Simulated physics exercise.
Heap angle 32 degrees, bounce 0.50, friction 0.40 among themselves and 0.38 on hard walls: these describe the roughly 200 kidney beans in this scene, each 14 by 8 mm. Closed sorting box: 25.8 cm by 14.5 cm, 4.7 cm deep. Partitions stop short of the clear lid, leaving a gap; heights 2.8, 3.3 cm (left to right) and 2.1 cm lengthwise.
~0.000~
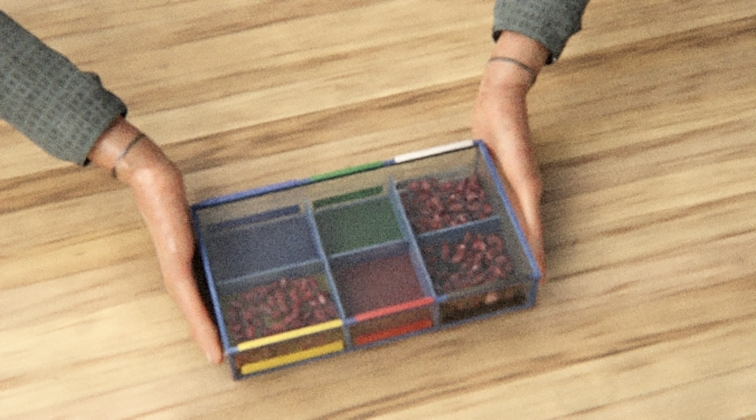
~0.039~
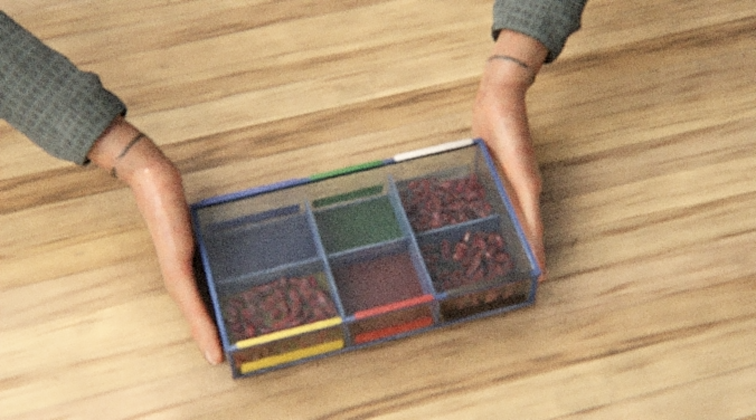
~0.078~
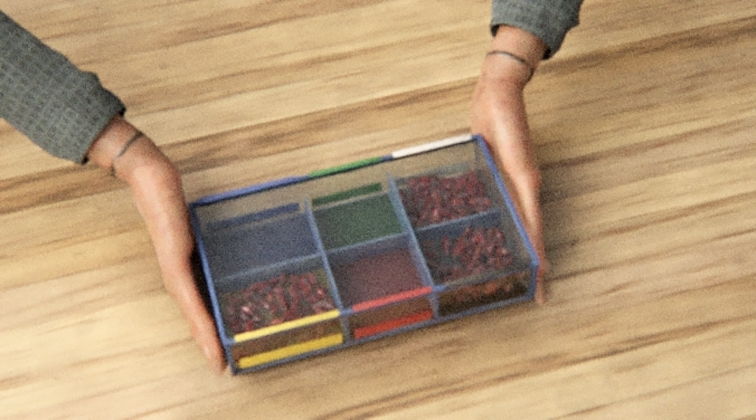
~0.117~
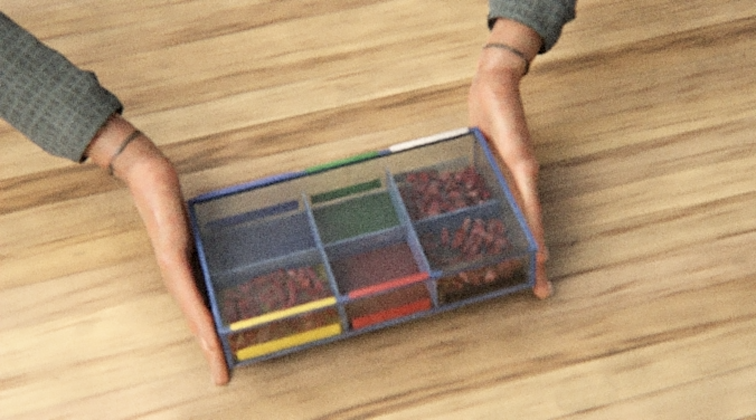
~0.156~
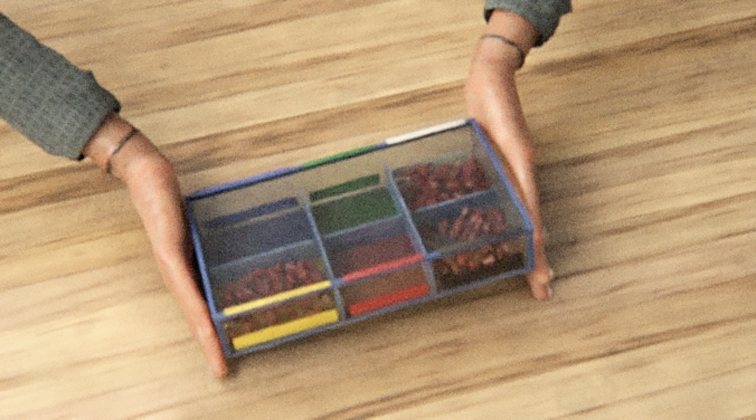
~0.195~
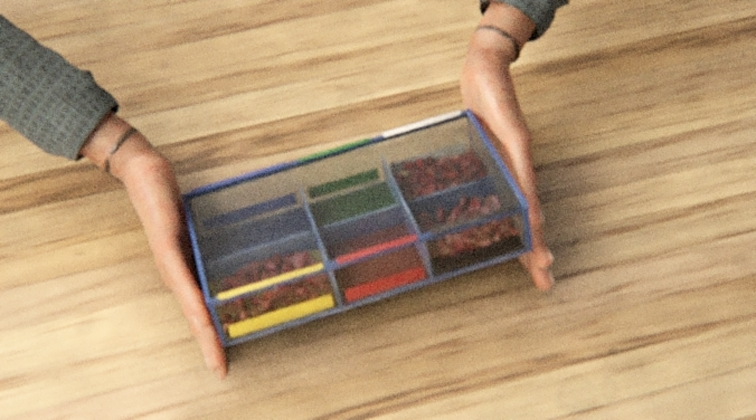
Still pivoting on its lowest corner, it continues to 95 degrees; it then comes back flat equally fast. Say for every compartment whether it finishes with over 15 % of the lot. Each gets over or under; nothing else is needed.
Red ends under. Blue ends over. Green ends under. Yellow ends under. White ends over. Black ends under.
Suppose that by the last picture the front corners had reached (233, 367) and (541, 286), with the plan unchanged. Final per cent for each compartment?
In per cent, the final split is red 5, blue 0, green 0, yellow 35, white 5, black 60.
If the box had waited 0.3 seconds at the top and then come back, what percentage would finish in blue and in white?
Final amounts, blue 30% and white 60%.
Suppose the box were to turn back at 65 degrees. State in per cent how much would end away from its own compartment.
About 10 per cent.
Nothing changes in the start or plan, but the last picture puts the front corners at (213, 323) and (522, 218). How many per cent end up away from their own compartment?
I'd put it at about 45 per cent.
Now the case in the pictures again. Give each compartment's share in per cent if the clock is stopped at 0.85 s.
Red 0, blue 10, green 0, yellow 20, white 50, black 10.
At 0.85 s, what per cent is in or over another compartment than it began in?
Roughly 25 in a hundred.
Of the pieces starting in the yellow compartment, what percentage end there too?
Roughly 10 per cent.
After 0.85 s, tilt 95 degrees; blue 10 %, yellow 20 %, white 50 %, black 10 %.
After 1.28 s, tilt 41 degrees; blue 30 %, green 5 %, yellow 5 %, white 60 %.
After 1.79 s, tilt 0 degrees; blue 30 %, green 5 %, yellow 5 %, white 60 %.
In the end, at 2.4 s, red 0 %, blue 30 %, green 5 %, yellow 5 %, white 60 %, black 0 %.
